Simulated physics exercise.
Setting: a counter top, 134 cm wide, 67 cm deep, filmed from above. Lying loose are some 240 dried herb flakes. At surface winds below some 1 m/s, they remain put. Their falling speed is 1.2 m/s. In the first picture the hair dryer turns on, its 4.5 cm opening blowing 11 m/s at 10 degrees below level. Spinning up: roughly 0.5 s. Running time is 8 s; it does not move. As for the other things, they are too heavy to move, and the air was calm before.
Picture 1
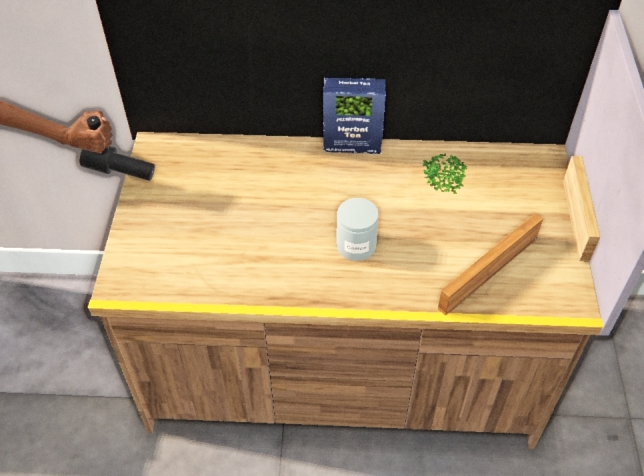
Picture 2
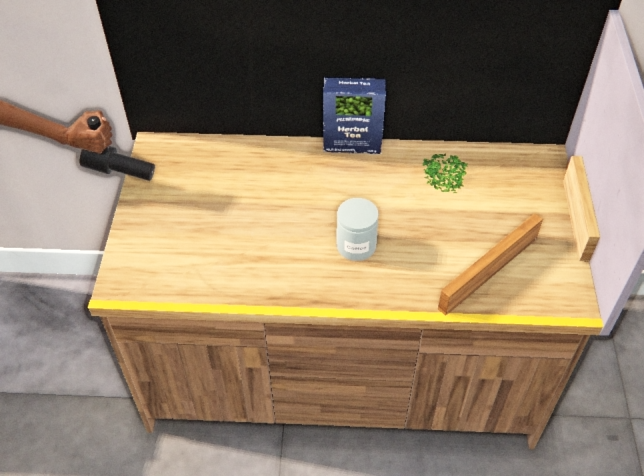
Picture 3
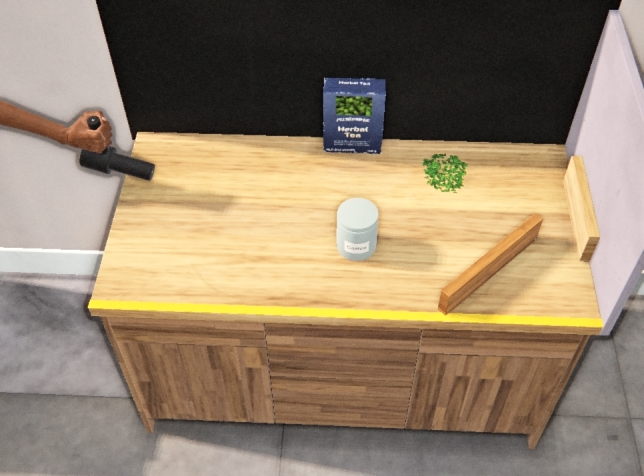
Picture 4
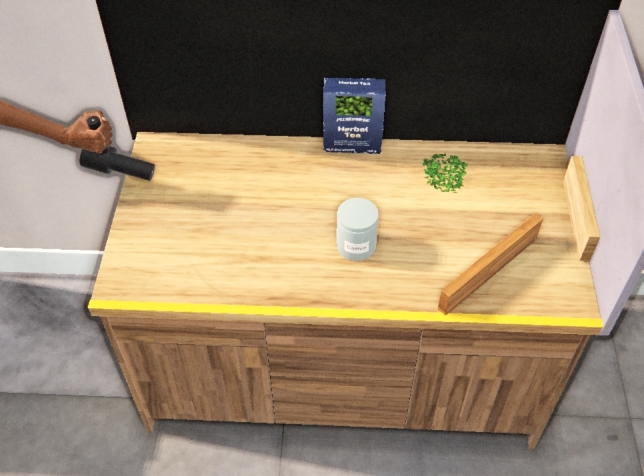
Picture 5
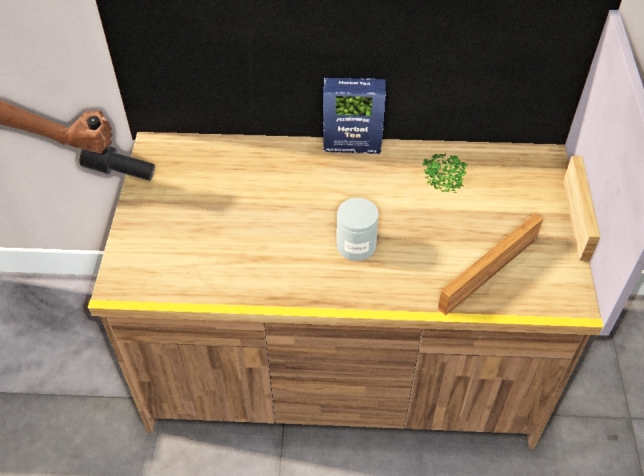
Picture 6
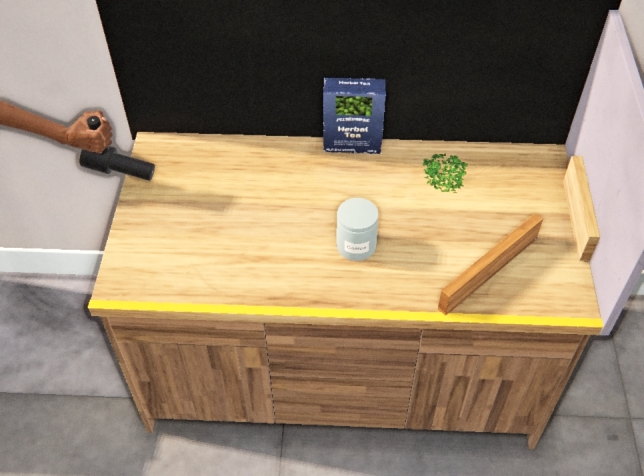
A hand holds a black hair dryer at the left edge of a wooden counter, pointing it across the top, while a tea box, a lidded jar, a slanted board and a pile of green flakes all stay still.
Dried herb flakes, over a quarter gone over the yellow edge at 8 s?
Quarter not exceeded.
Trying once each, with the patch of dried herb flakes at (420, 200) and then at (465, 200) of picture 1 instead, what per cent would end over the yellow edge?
15 and 10 in a hundred, respectively.
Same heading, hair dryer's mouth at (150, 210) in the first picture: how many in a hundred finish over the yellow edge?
0 per cent.
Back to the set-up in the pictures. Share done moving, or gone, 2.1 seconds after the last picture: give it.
My guess would be around 30 %.
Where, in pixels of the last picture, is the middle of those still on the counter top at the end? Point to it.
Roughly at (550, 154).
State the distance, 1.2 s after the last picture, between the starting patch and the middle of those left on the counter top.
The centre sits some 30 cm from where it began.
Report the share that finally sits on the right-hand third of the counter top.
Roughly 100 in a hundred.
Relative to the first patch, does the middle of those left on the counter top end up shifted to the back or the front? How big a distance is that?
Shift: Towards the far edge, some 10 cm.
Then, 1.2 s after the last picture the count stands so, 0 % are over the yellow edge; the middle of those still in play is near (545, 157).
Then, 2.1 s after the last picture the count stands so, 0 % are over the yellow edge; the middle of those still in play is near (548, 155).
Then, 4.0 s after the last picture the count stands so, 0 % are over the yellow edge; the middle of those still in play is near (548, 154).
Then, 7.6 s after the last picture, at the end, 0 % are over the yellow edge; the middle of those still in play is near (550, 154).
